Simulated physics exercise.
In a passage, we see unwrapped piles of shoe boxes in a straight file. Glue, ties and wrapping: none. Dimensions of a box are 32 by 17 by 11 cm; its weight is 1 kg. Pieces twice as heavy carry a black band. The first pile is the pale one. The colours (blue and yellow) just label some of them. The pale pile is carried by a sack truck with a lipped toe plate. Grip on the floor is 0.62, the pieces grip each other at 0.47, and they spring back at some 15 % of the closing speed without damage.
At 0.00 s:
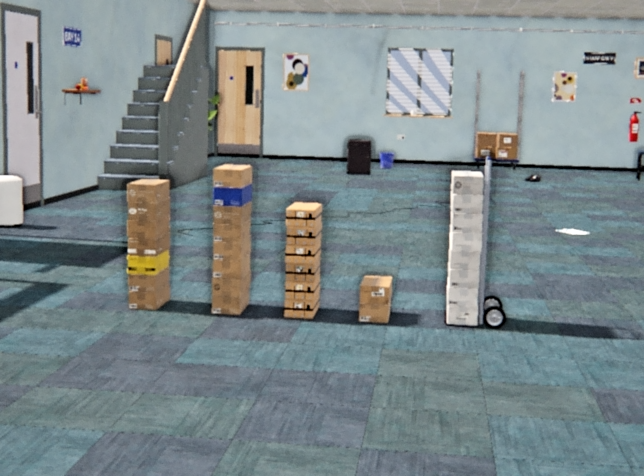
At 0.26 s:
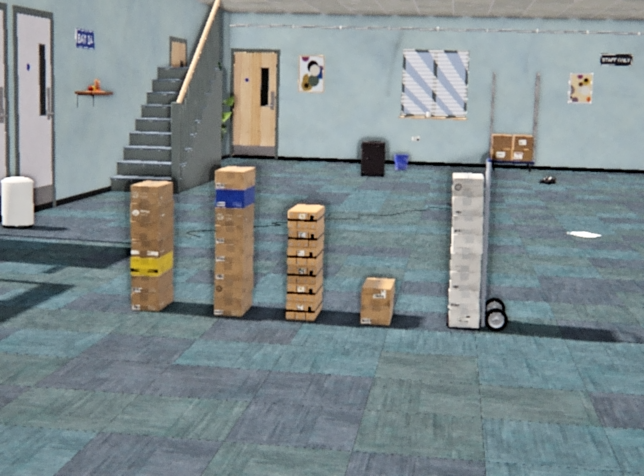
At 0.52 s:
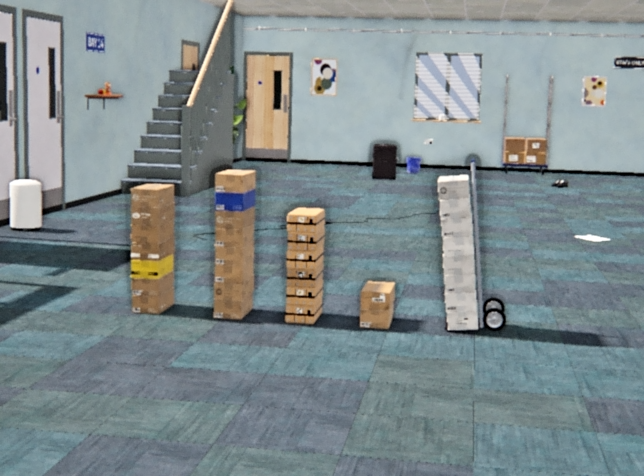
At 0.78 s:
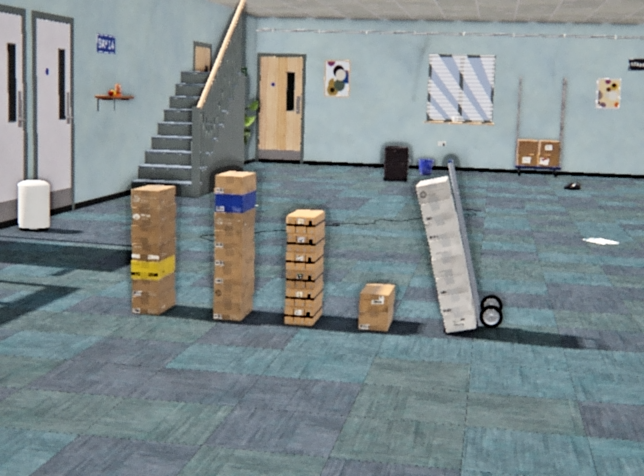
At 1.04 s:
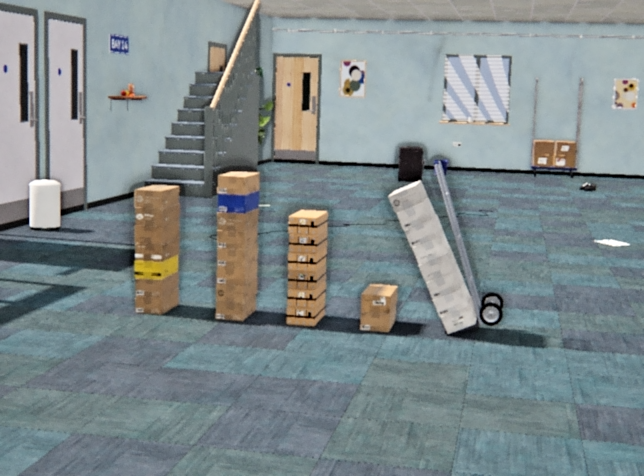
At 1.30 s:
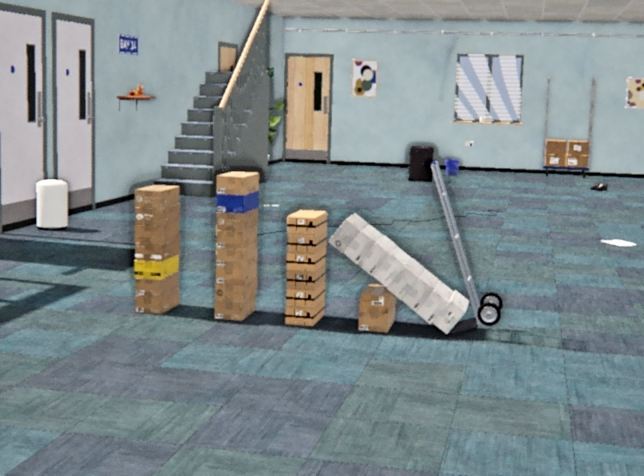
The footage shows a row of brown box stacks, some marked blue or yellow, beside a pale stack on a sack truck; the truck tilts left, then the pale stack leans further, separating from its frame, above the shortest stack.
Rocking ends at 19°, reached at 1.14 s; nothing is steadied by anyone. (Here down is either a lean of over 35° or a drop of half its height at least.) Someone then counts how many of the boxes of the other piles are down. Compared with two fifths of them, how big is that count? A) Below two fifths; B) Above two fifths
A, below two fifths.
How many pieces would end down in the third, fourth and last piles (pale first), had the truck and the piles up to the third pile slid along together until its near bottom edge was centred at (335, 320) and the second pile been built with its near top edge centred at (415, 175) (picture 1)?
Third 6, fourth 7, last 7.
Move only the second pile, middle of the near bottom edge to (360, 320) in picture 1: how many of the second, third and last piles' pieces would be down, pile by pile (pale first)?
Then, pile by pile: Second 0, third 0, last 0.
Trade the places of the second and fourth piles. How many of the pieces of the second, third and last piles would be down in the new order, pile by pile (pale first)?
Pile by pile, you'd see second at 7, third at 5 and last at 0 down.
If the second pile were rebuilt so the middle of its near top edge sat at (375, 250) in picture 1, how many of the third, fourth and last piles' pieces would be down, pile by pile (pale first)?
The tally would be third 0, then fourth 0, then last 0.
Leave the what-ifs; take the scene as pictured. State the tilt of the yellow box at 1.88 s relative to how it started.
Some 0°.
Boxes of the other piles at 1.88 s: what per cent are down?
0 %.
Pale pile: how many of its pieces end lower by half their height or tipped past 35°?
Count: 8.
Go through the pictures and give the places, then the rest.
In the first frame (each place is the centre of the face we see best; the camera moves round a little), truck frame (488, 193) 0° forward; blue box (228, 197); yellow box (141, 265); the others all in place.
Truck frame (488, 195) 1° forward; blue box (230, 199), in the second frame.
Truck frame (475, 196) 6° forward, top of the pale pile leaning 6°; blue box (229, 202); the others all in place, in the third frame.
Truck frame (456, 196) 13° forward, top of the pale pile leaning 14°; yellow box (145, 271); the others all in place, in the fourth frame.
Truck frame (445, 196) 18° forward, top of the pale pile leaning 25°; blue box (231, 204); the others all in place, in the fifth frame.
Truck frame (442, 197) 19° forward, top of the pale pile leaning 54°; blue box (230, 204); yellow box (148, 270); the others all in place, in the sixth frame.
By 1.36 s, 8 of the pale pile down; none of the 23 other boxes down.
By 1.40 s, 8 of the pale pile down; none of the 23 other boxes down, 1 disturbed.
By 1.60 s, 8 of the pale pile down; none of the 23 other boxes down, 5 disturbed.
By 1.88 s, 8 of the pale pile down; none of the 23 other boxes down, 2 disturbed.
When it is over (2.3 s), 8 of the pale pile down; none of the 23 other boxes down, 2 disturbed; blue box unmoved; yellow box unmoved. That is 0 per cent. In pixels of the last frame, middles, blue box near (238, 201), yellow box near (157, 266).
